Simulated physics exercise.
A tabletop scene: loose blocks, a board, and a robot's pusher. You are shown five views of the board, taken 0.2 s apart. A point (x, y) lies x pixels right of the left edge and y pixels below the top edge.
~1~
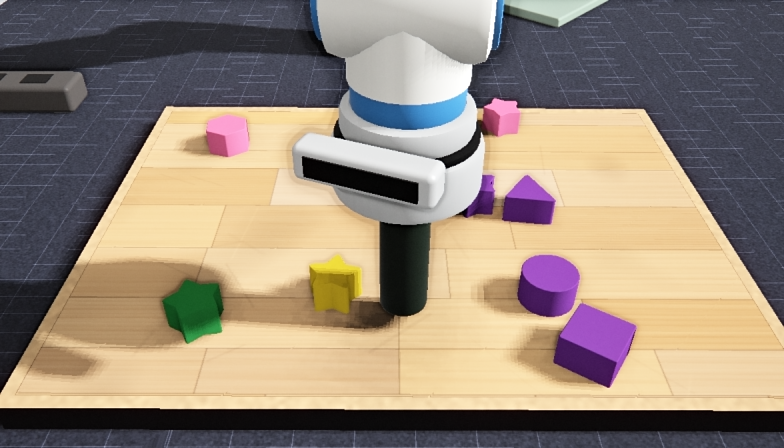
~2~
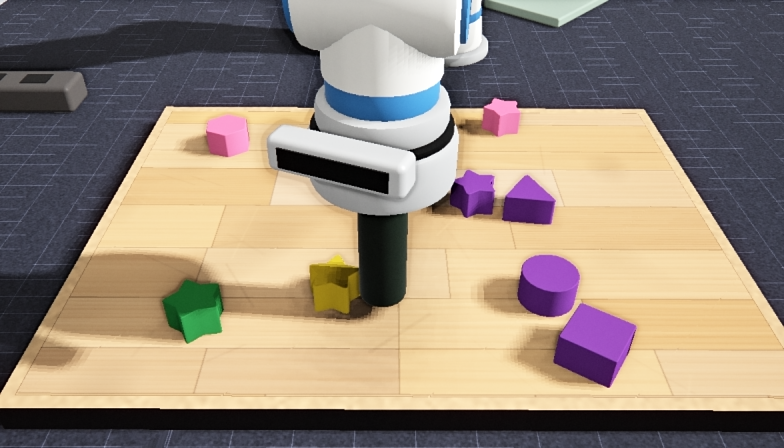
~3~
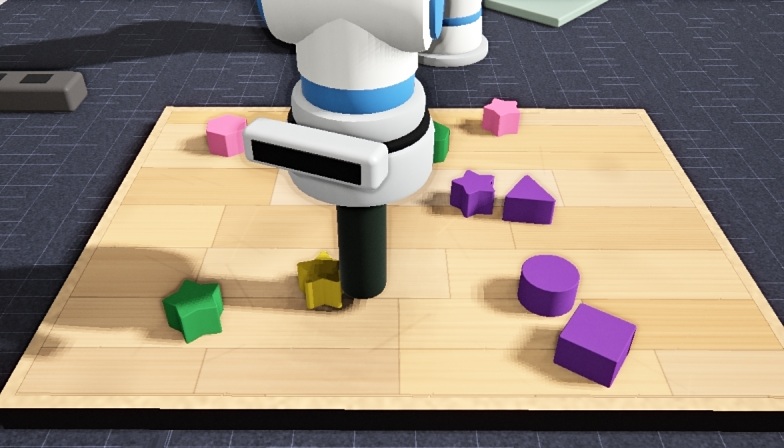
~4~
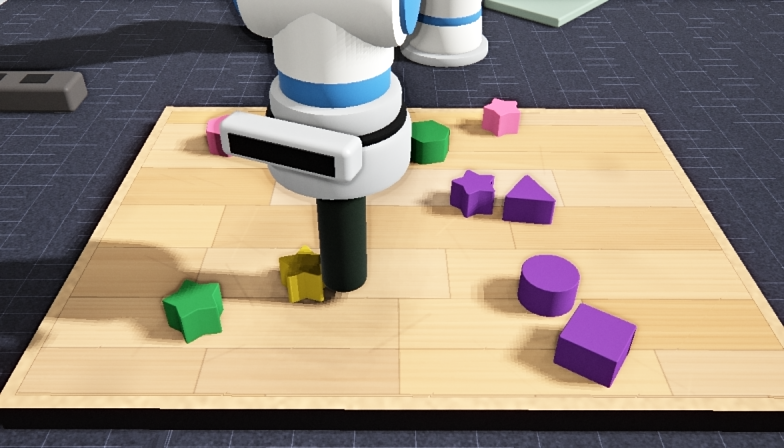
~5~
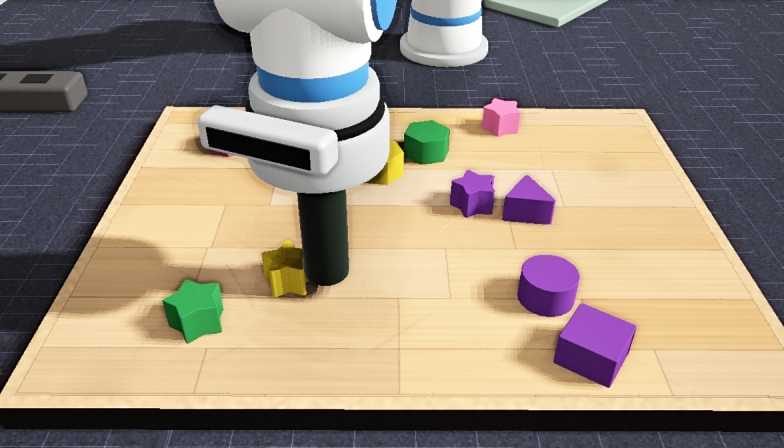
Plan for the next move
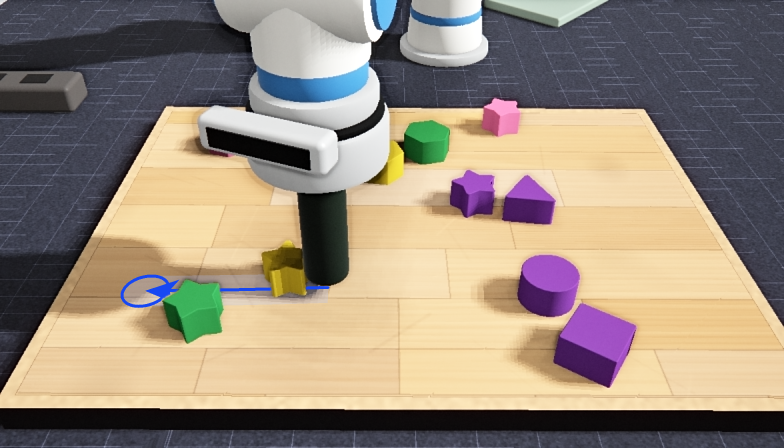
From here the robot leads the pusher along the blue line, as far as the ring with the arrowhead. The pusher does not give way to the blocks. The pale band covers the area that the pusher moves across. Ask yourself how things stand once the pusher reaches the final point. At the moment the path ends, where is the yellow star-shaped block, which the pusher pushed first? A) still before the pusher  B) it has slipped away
B - it has slipped away.
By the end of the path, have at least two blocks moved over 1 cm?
No, that is not how it ends up.
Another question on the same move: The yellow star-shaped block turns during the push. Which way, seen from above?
Its rotation is clockwise.
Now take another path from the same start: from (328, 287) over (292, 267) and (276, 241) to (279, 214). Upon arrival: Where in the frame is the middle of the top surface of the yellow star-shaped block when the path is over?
At (238, 238).
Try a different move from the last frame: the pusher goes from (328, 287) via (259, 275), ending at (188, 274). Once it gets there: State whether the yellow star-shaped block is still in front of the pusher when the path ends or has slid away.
At that point it is up front.
The drawn path runs from (328, 287) directly to (145, 291).
The first path, step by step. One third of the way, pusher (265, 275); yellow star-shaped block (227, 254).
Two thirds of the way, pusher (203, 276); yellow star-shaped block (173, 249), turned 20° clockwise.
At the end, pusher (141, 276); green star-shaped block not moved; yellow star-shaped block (138, 240), turned 60° clockwise.
